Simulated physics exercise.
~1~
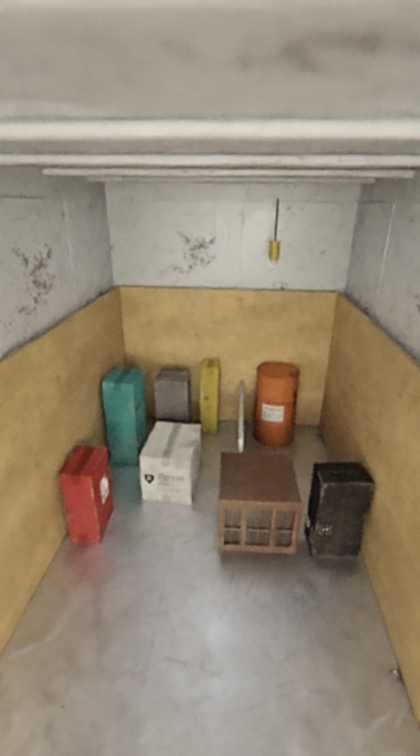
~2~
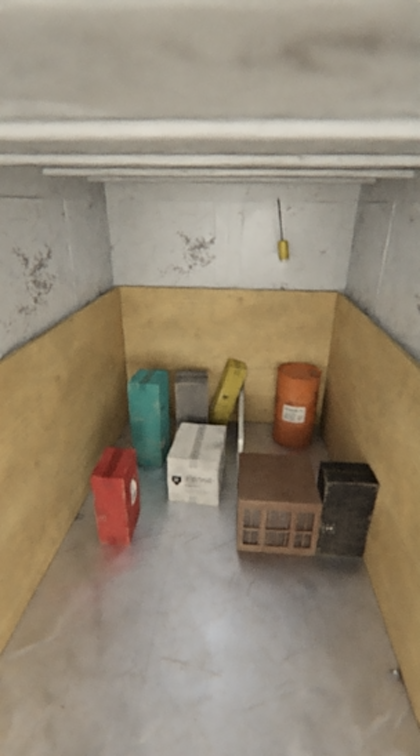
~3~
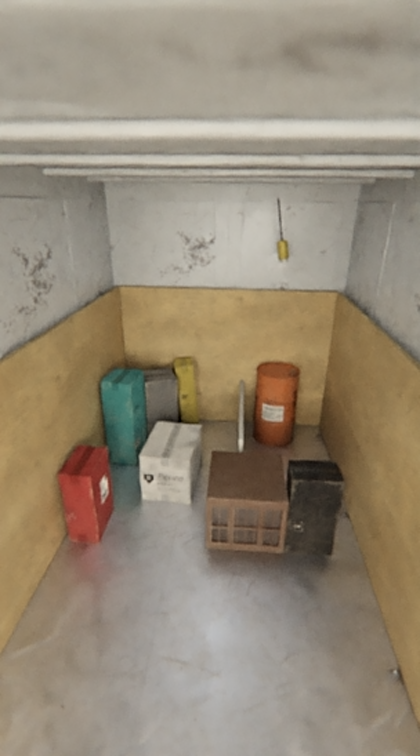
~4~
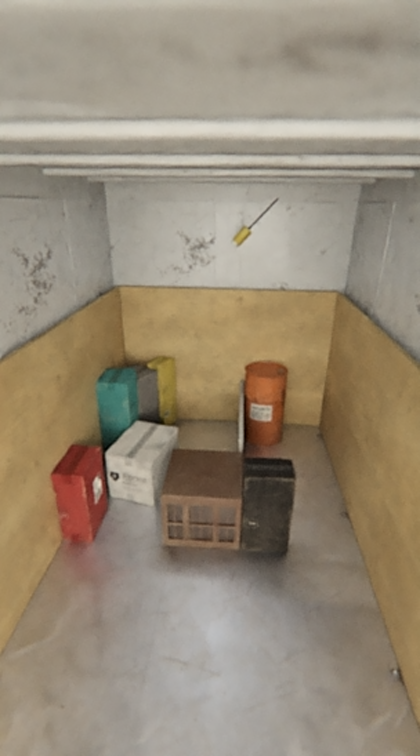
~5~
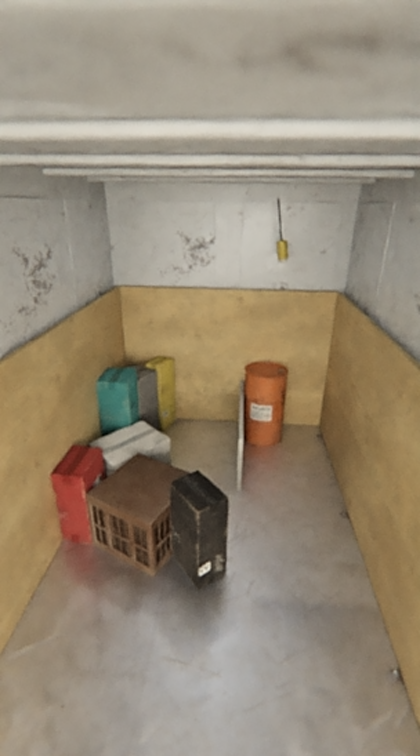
The video shows boxes, a slatted brown chest and an orange drum sliding right, then left, across a van's load bay as a hanging yellow object swings. The brown chest and black box end up turned near the red box on the left, while the drum stands at the back.
